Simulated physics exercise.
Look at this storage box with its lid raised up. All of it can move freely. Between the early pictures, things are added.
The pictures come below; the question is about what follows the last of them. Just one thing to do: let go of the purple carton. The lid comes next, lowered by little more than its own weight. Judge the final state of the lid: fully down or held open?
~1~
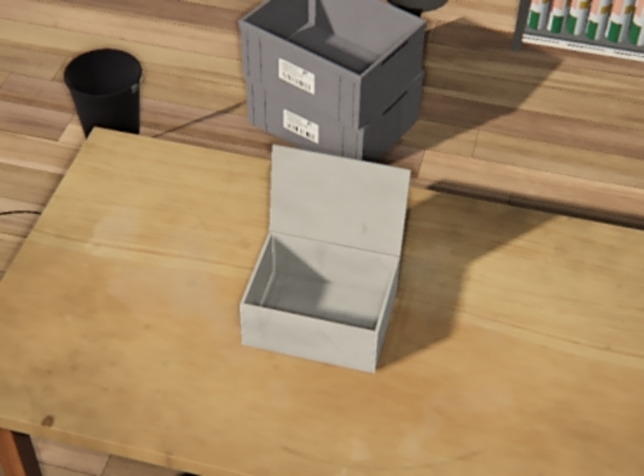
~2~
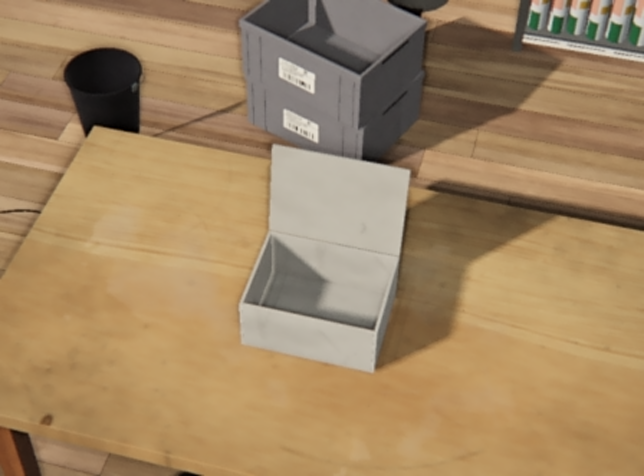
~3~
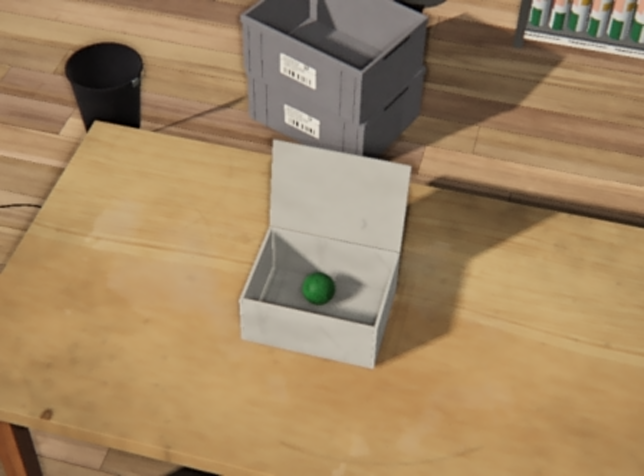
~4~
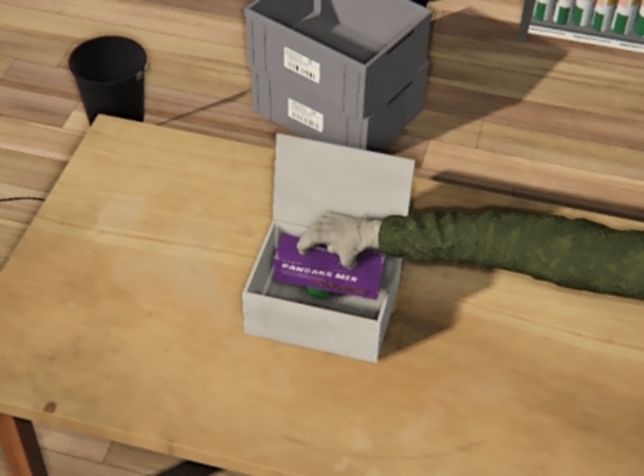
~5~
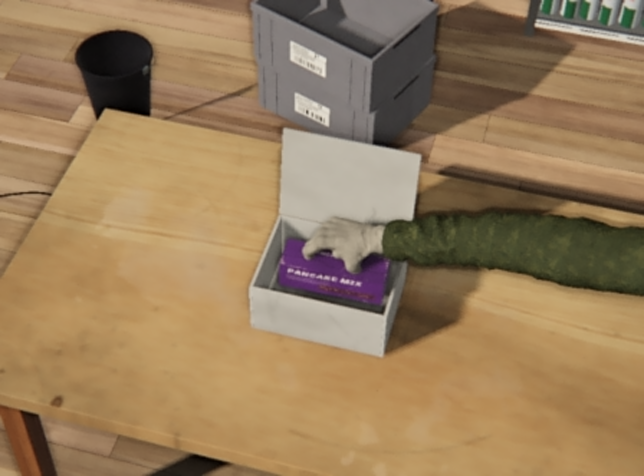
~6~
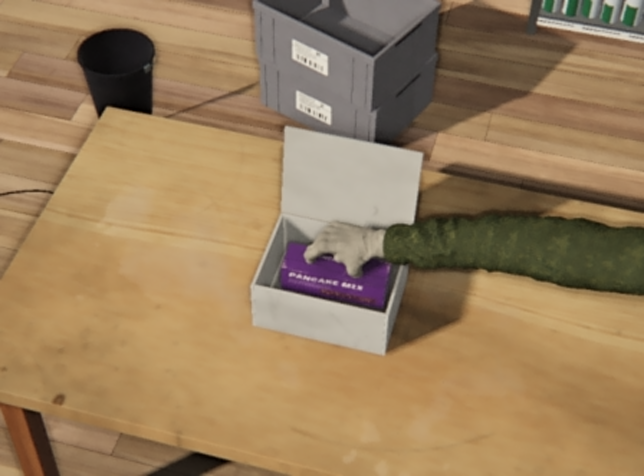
In the end it is fully down.
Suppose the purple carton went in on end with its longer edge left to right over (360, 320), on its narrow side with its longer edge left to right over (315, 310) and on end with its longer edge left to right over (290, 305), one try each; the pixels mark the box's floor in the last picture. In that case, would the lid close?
In order: Lid stays open, lid shuts, lid stays open.
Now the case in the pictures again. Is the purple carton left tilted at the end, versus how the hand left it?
In the end, it keeps its orientation.
Then, 0.80 s after the last picture, lid starting down; purple carton slid a little near (333, 300); green ball rolled a little.
Then, 1.60 s after the last picture, lid 57° above the rim; purple carton slid a little near (333, 300); green ball rolled a little.
Then, 1.90 s after the last picture, lid 19° above the rim; purple carton slid a little near (333, 300); green ball rolled a little.
At rest, lid shut; moved from the start, purple carton; green ball in place. Seen from the same camera at the end, purple carton near (333, 300).
